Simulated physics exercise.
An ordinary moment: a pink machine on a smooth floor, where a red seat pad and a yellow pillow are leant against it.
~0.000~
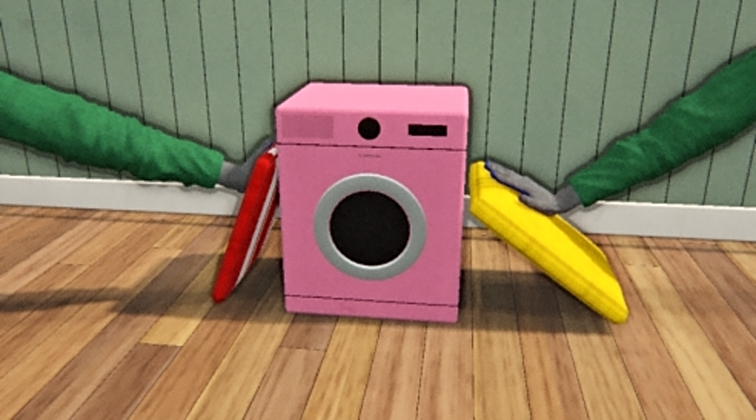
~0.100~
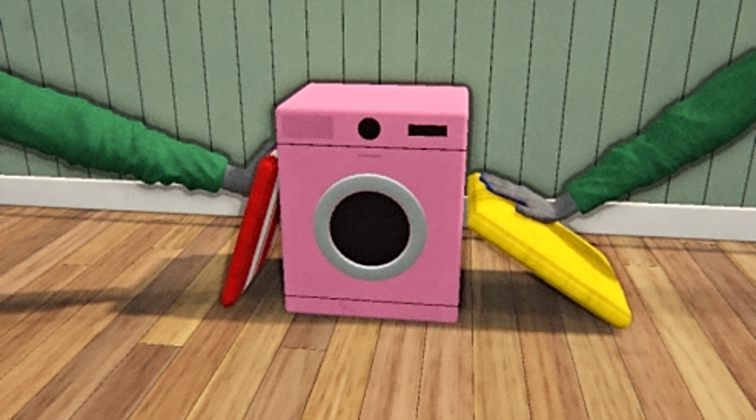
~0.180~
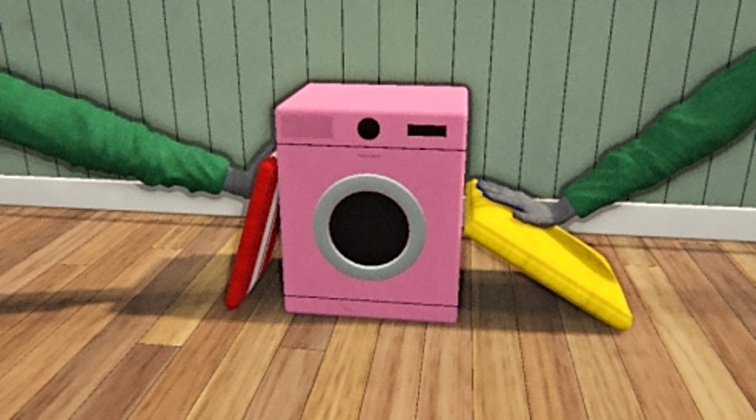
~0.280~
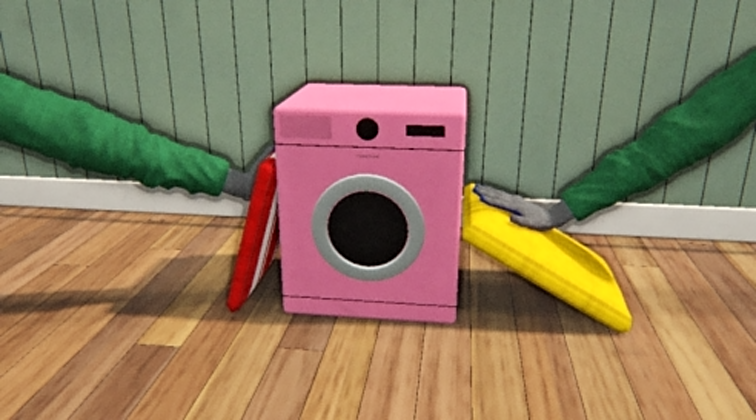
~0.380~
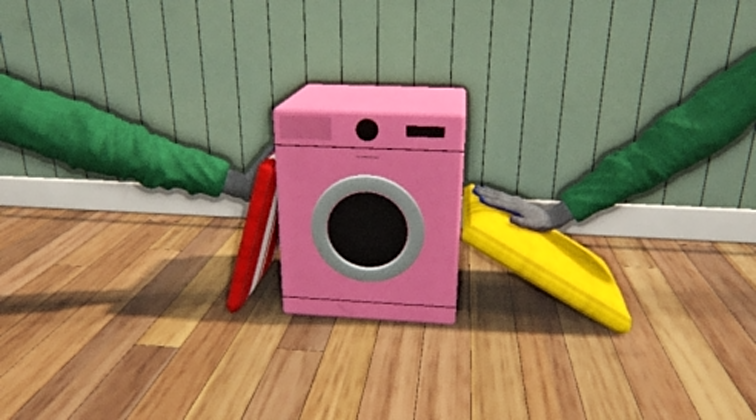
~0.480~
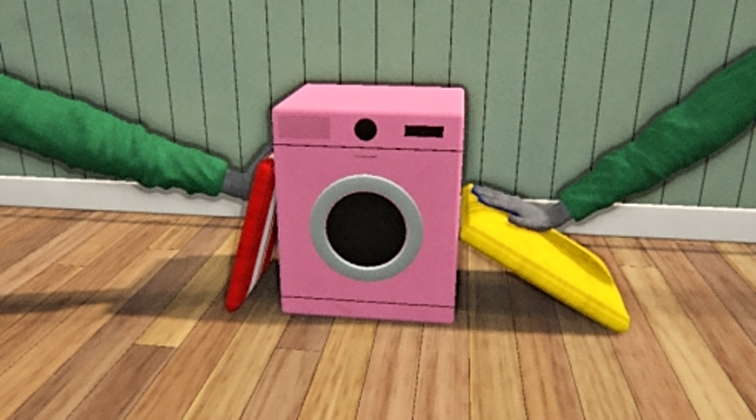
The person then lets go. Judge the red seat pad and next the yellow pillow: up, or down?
Verdict - red seat pad: Up; yellow pillow: Down.
After 0.74 s, seat pad leaning near (268, 215); pillow flat on the floor near (544, 277).
After 0.92 s, seat pad leaning near (268, 215); pillow flat on the floor near (550, 282).
After 1.26 s, seat pad leaning near (268, 216); pillow flat on the floor near (550, 285).
At rest, seat pad leaning near (268, 216); pillow flat on the floor near (549, 285). The red seat pad holds its lean and the yellow pillow slides down flat.
